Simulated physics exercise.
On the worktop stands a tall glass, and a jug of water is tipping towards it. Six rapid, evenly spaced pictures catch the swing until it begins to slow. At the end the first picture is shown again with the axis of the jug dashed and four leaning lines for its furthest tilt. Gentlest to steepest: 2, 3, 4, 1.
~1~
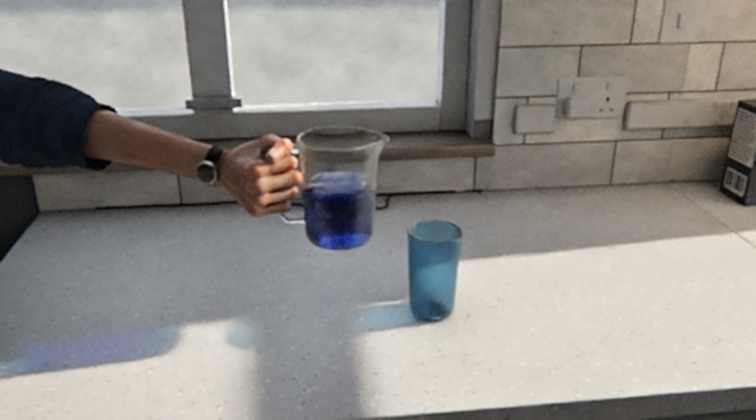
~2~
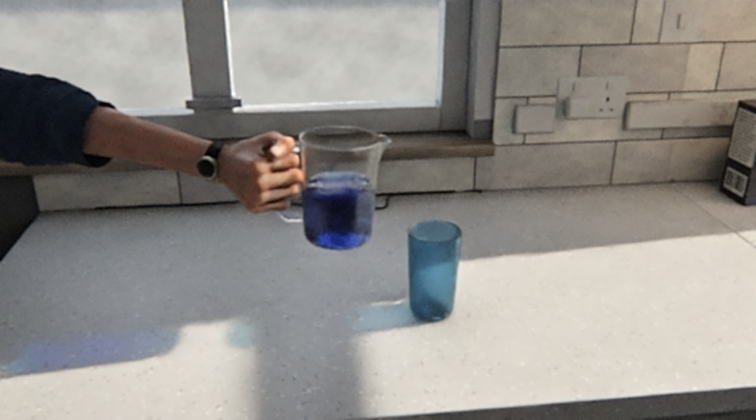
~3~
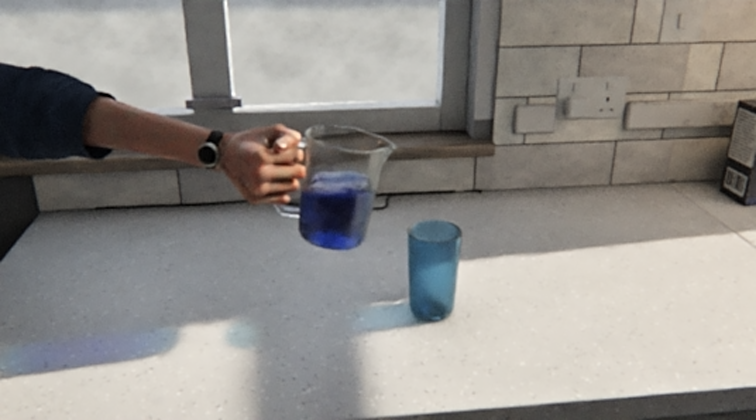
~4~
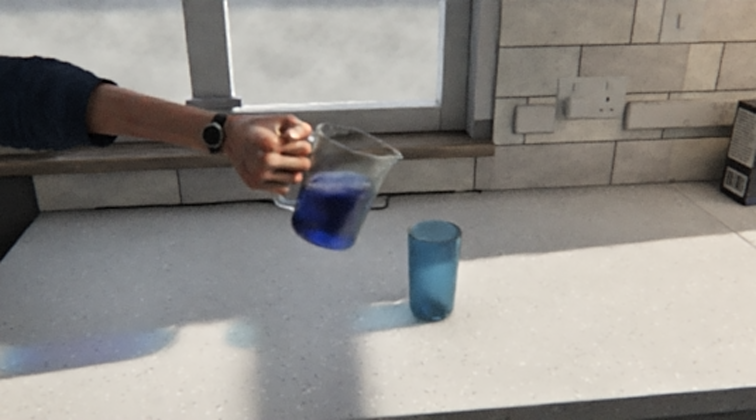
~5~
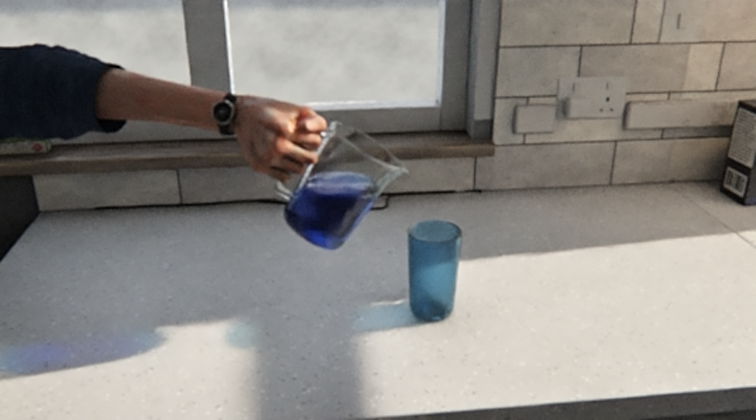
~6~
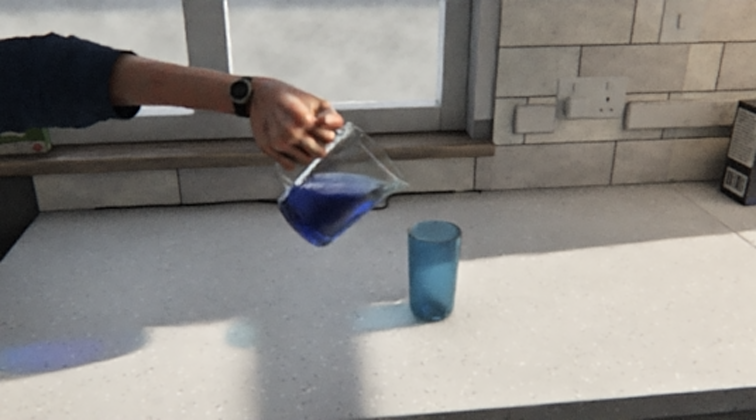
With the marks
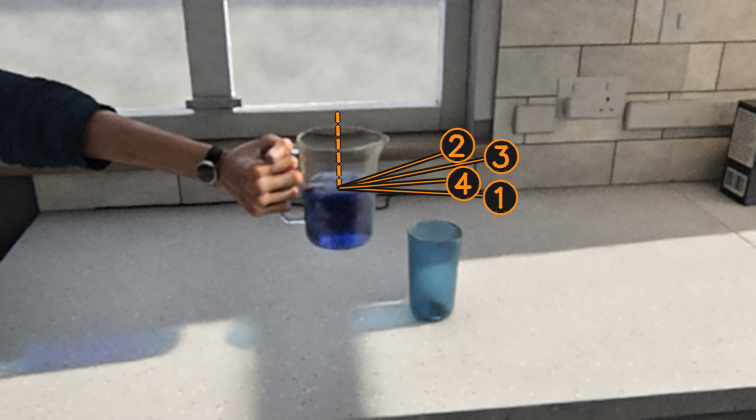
A hand wearing a dark watch, its arm in a dark sleeve reaching in from the left, holds a clear glass jug of deep blue liquid above a pale kitchen worktop, seen from slightly above. A tall blue glass stands right of the jug, before a window and beige wall tiles. The hand rises slightly and tilts the jug steadily rightward, nothing leaving it, while the view stays still.
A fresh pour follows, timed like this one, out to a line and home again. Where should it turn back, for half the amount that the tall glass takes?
Mark 2 does it best.
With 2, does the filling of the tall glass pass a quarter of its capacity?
Yes, clearly.
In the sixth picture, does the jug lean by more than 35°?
Yes, it does.
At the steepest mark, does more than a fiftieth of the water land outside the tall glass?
Yes.
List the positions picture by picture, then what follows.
The first picture shows upright, lip at (388, 138); rim of the tall glass round (435, 230); nothing has left yet.
The second picture shows tipped about 2°, lip at (390, 140); nothing has left yet.
The third picture shows tipped about 9°, lip at (395, 146); nothing has left yet.
The fourth picture shows tipped about 20°, lip at (401, 156); nothing has left yet.
The fifth picture shows tipped about 33°, lip at (406, 170); nothing has left yet.
The sixth picture shows tipped about 46°, lip at (408, 185); nothing has left yet.
On the marked copy, 1 at (483, 195); 2 at (442, 154); 3 at (484, 159); 4 at (445, 180).
With 1, the tall glass ends with about 37 % of what it can hold; 58 % of the water is spilt.
With 2, the tall glass ends with about 50 % of what it can hold.
With 3, the tall glass ends with about 70 % of what it can hold.
With 4, the tall glass ends with about 63 % of what it can hold; 24 % of the water is spilt.
